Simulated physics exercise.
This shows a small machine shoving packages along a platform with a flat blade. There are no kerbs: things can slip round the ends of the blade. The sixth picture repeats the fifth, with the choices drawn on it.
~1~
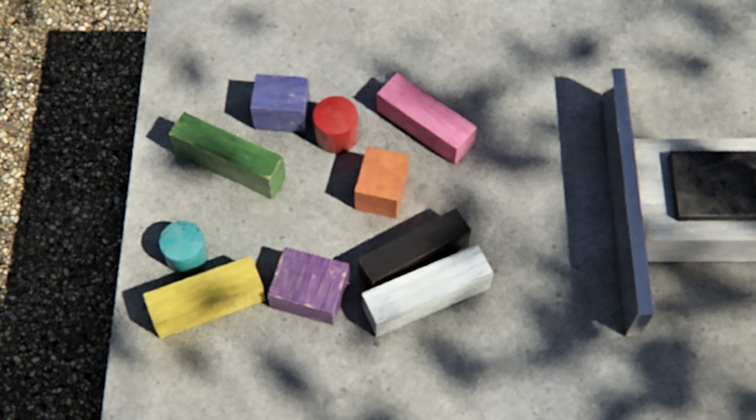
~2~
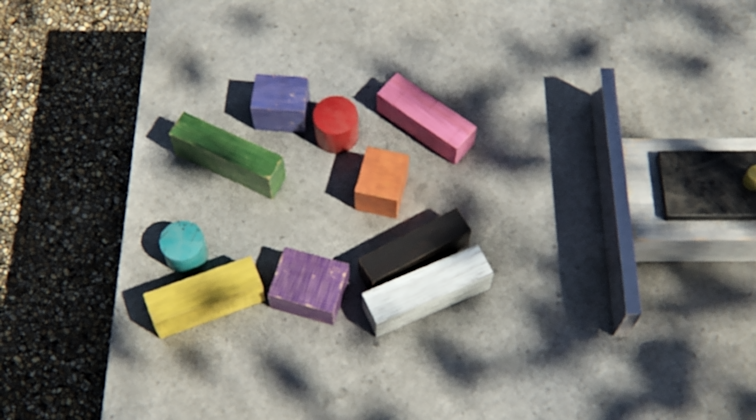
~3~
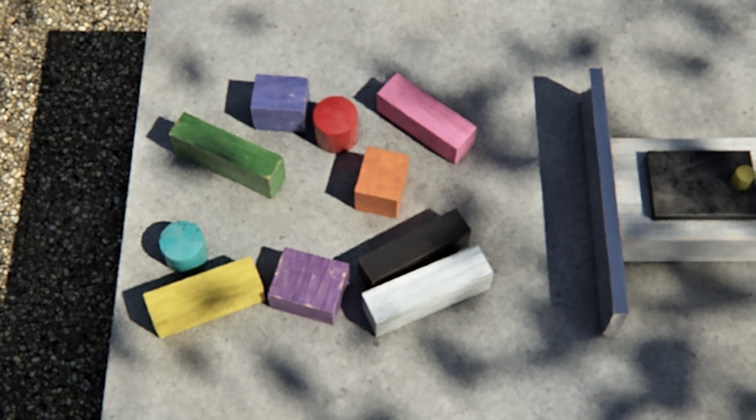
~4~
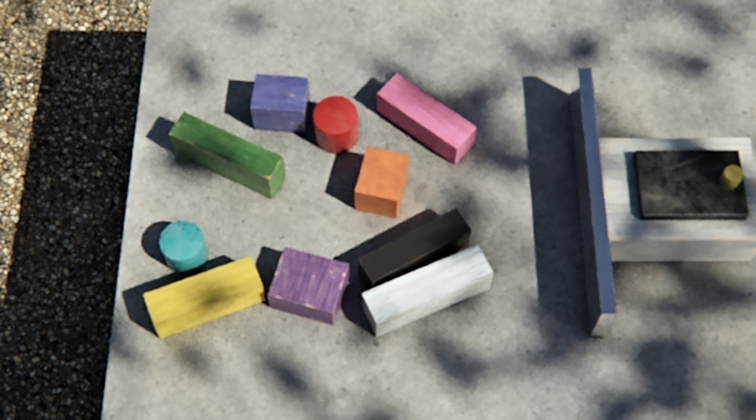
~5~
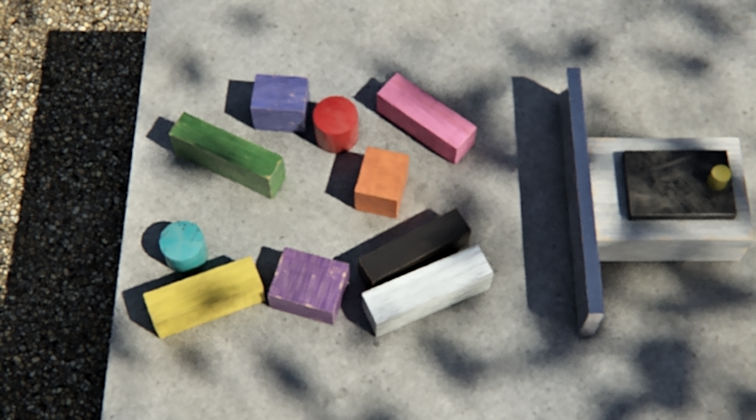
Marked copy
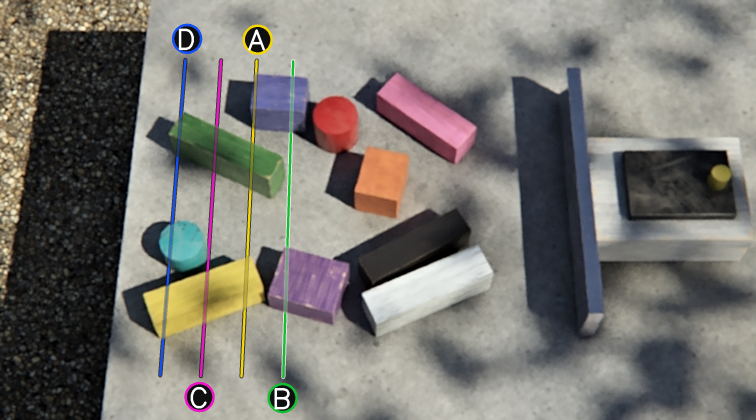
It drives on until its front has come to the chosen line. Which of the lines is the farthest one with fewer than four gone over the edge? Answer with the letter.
At C, and not beyond.
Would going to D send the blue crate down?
Yes.
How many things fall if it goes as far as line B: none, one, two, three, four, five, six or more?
The count is none.
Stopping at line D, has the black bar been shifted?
Yes.
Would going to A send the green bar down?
No.
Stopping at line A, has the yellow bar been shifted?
Yes.
On the marked copy, A at (250, 208); B at (289, 209); C at (212, 208); D at (174, 207).
Following C. Soon after the start, robot (534, 183); yellow bar (200, 297); white stick (380, 301).
Later, robot (400, 181); yellow bar (192, 289); green bar (205, 147).
In the end, robot (297, 180); green bar over the edge; yellow bar over the edge; three fallen.
As for the rest, A is within the limit but short; B is within the limit but short; D drops six.
